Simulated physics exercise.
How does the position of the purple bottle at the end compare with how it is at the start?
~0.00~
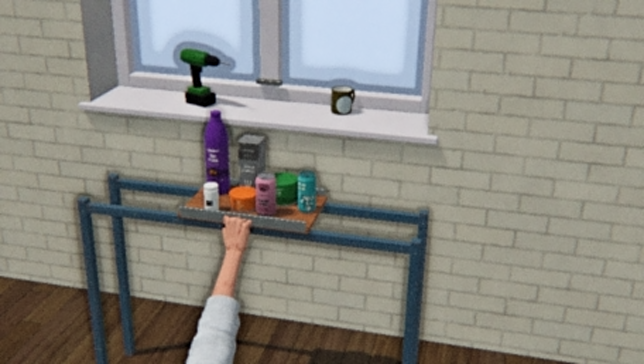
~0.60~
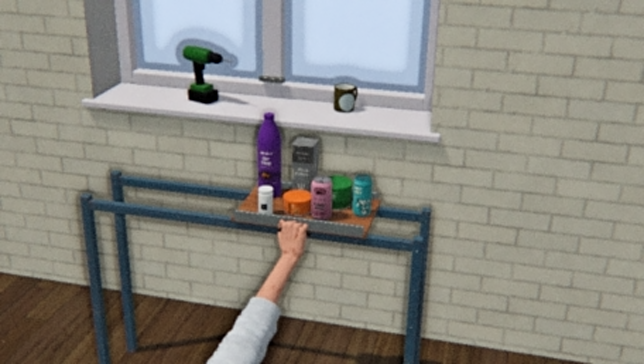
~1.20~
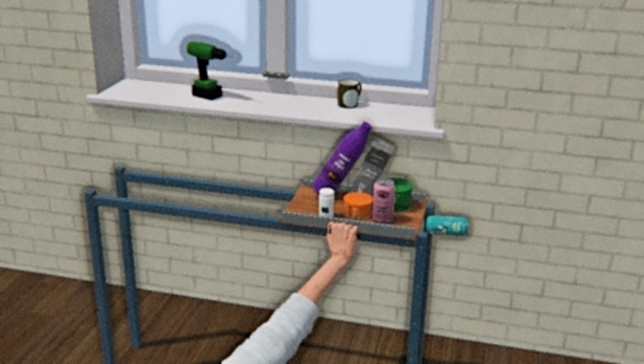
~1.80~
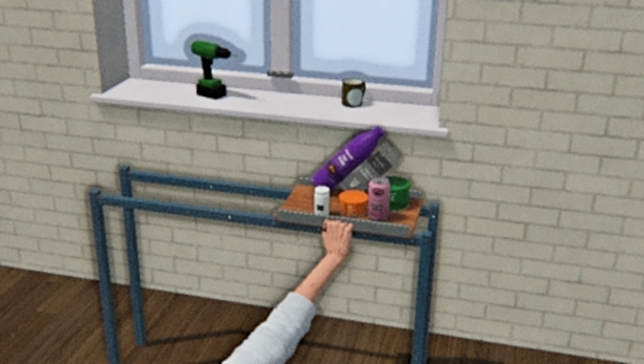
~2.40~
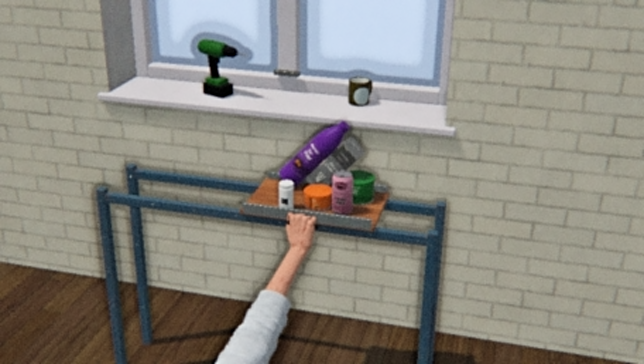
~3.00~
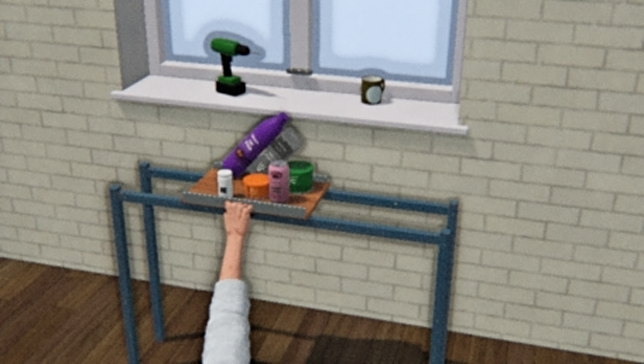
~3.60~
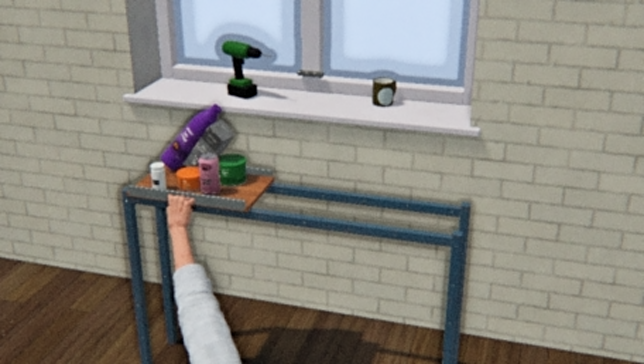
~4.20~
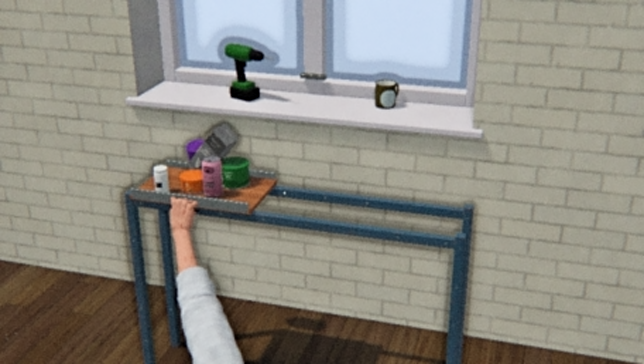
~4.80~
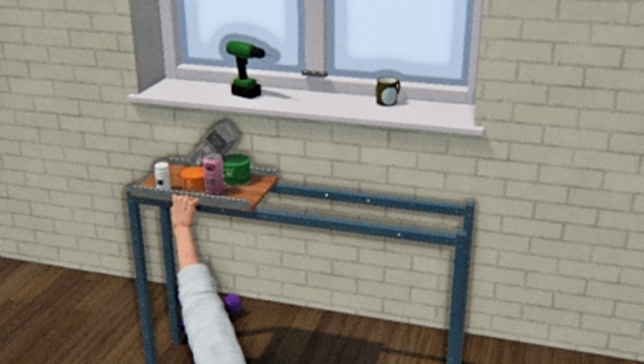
At the start the purple bottle stands upright on the tray, but at the end it lies on its side on the floor below the rails.
Below a windowsill, a hand slides a tray of containers right along blue rails; the turquoise can falls off the right end while the purple bottle and grey carton tip into a lean. The tray then moves to the left end, and the bottle drops to the floor.
